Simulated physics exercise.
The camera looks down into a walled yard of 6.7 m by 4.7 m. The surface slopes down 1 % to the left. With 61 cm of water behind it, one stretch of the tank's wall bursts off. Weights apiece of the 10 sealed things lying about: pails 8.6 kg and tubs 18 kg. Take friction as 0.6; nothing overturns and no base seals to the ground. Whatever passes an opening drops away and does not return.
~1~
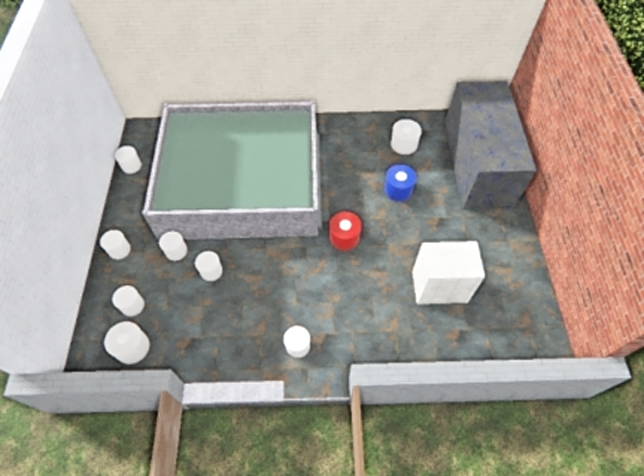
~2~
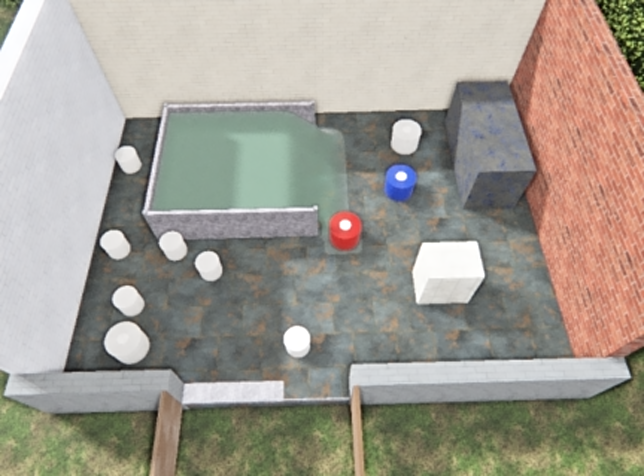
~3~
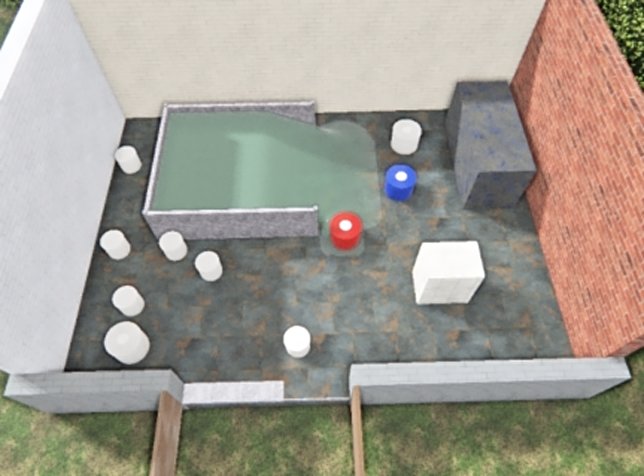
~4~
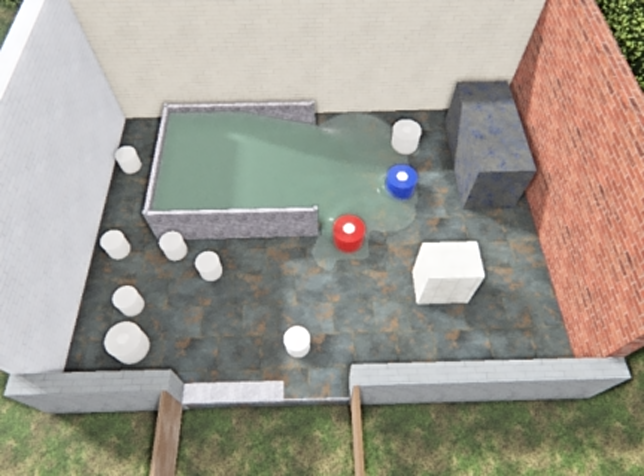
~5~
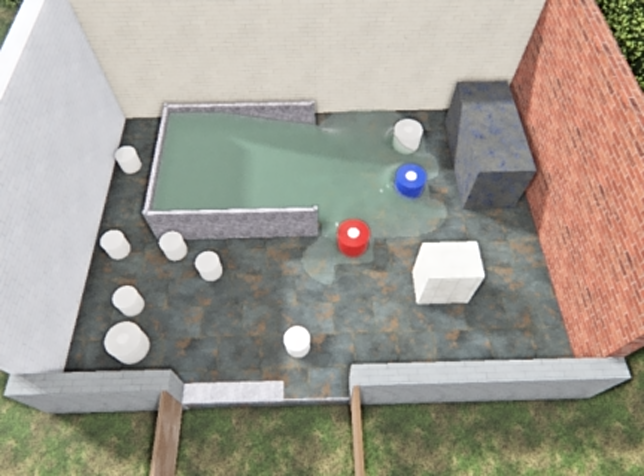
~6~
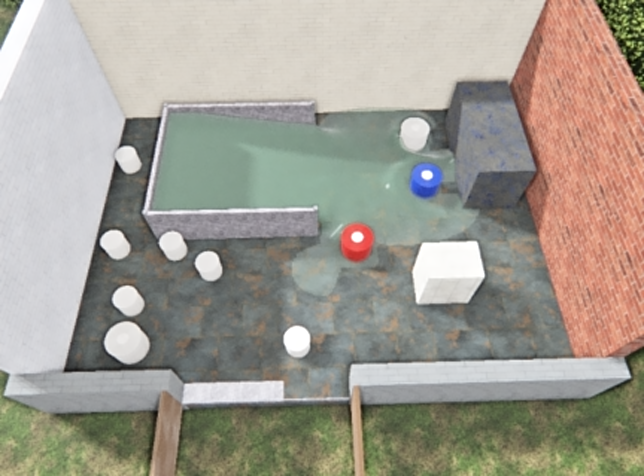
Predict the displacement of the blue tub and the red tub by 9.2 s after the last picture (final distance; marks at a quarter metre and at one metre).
The blue tub ends far away, the red tub gets carried off.
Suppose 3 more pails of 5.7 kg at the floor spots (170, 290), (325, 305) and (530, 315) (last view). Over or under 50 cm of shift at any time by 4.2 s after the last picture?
In turn: Less, more, past it.
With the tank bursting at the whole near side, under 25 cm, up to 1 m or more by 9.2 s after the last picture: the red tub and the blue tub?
In that case the red tub stays put, the blue tub barely shifts.
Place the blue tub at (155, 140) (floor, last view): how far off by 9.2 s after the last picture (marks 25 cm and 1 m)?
It holds its place.
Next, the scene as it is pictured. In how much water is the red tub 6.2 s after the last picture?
Roughly 6 cm.
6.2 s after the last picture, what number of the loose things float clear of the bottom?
I count 0.
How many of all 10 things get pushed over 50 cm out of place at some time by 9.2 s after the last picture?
7 of them.
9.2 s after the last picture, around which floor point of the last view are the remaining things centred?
At about (218, 281).
Then, 1.2 s after the last picture the blue tub is near (452, 204), 0.9 m from its start, afloat; the red tub is near (365, 251), 0.5 m from its start, aground; 0 of 10 are out; 2 afloat.
Then, 3.8 s after the last picture the blue tub is near (483, 342), 2.7 m from its start, afloat; the red tub is near (323, 271), 0.8 m from its start, aground; 0 of 10 are out; 2 afloat.
Then, 6.2 s after the last picture the blue tub is near (279, 385), 3.6 m from its start, aground; the red tub is near (253, 301), 1.7 m from its start, aground; 0 of 10 are out; 0 afloat.
Then, 9.2 s after the last picture the blue tub is near (277, 386), 3.6 m from its start, aground; the red tub is near (251, 301), 1.7 m from its start, aground; 0 of 10 are out; 4 afloat.
